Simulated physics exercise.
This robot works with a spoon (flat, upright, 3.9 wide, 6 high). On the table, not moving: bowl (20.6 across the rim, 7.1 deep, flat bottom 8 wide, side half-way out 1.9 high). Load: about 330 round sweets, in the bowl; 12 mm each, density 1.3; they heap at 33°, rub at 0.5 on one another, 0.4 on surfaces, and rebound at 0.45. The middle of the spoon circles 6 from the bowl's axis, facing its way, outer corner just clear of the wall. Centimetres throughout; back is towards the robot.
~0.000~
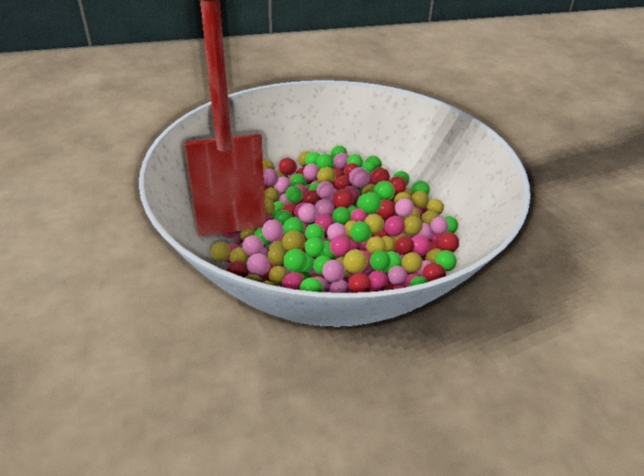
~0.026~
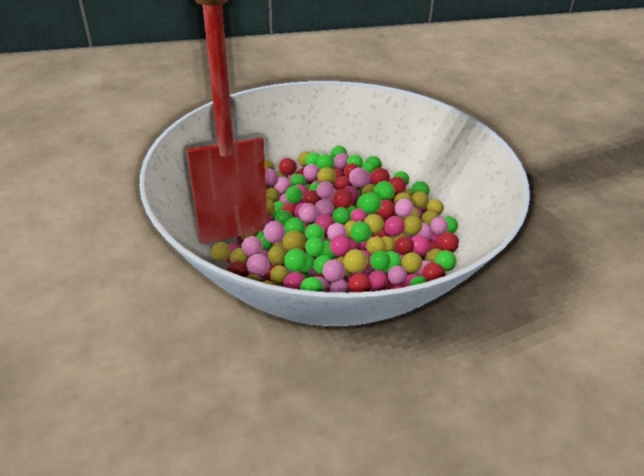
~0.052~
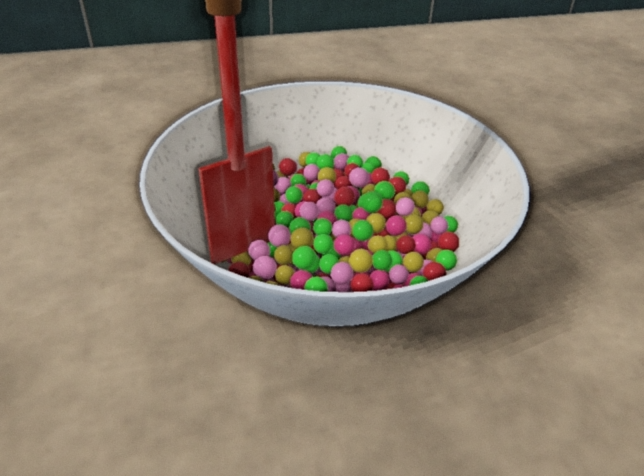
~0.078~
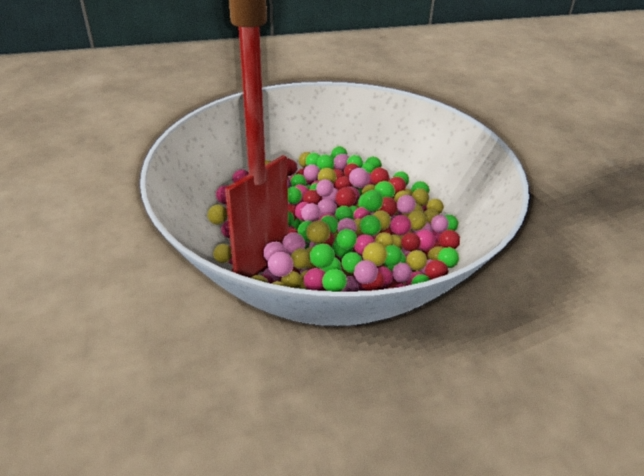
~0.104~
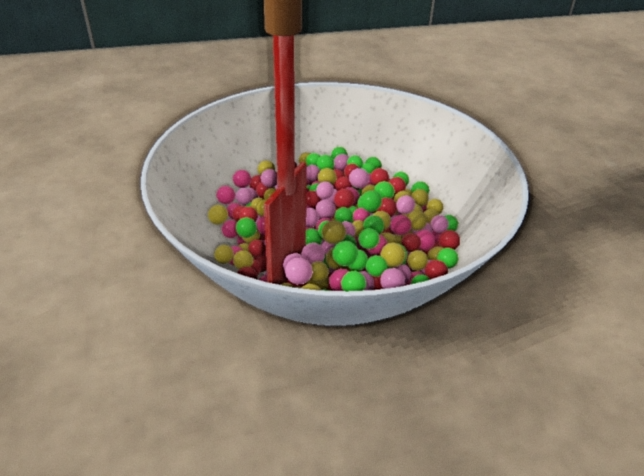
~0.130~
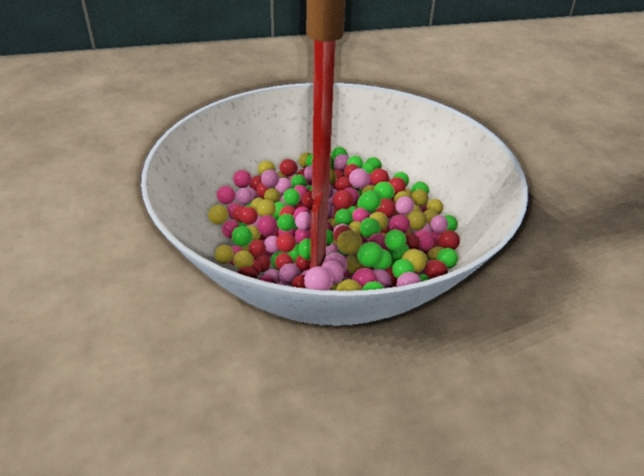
On a mottled beige surface, a red spatula sweeps rightward through colourful balls in a white bowl.
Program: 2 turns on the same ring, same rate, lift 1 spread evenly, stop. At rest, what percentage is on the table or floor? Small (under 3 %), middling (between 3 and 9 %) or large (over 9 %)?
Share on the table or floor: Middling (between 3 and 9 %).
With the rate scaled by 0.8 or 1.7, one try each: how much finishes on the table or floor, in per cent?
Some 0 and 20 per cent.
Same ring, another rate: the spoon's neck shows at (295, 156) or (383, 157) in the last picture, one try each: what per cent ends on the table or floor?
About 0 and 10 per cent.
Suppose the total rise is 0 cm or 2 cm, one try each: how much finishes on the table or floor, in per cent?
Some 15 and 0 per cent.
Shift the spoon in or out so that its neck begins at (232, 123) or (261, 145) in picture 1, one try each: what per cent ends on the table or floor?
About 10 and 0 per cent.
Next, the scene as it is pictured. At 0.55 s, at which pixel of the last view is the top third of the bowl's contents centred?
At about (276, 200).
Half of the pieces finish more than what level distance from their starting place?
Roughly 1 cm.
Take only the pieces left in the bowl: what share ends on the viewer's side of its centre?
Roughly 50 per cent.
By 0.55 s, 323° round, highest piece 8 above the table; 320 in the bowl, 8 on the table or floor, 2 in flight or on the tool.
By 0.97 s, 220° round, highest piece 8 above the table; 316 in the bowl, 12 on the table or floor, 2 in flight or on the tool.
By 1.38 s, 0° round, highest piece 5 above the table; 315 in the bowl, 15 on the table or floor.
By 2.08 s, 0° round, highest piece 5 above the table; 315 in the bowl, 15 on the table or floor.
Final count, 315 in the bowl, 15 on the table or floor. That is 5 % on the table or floor.
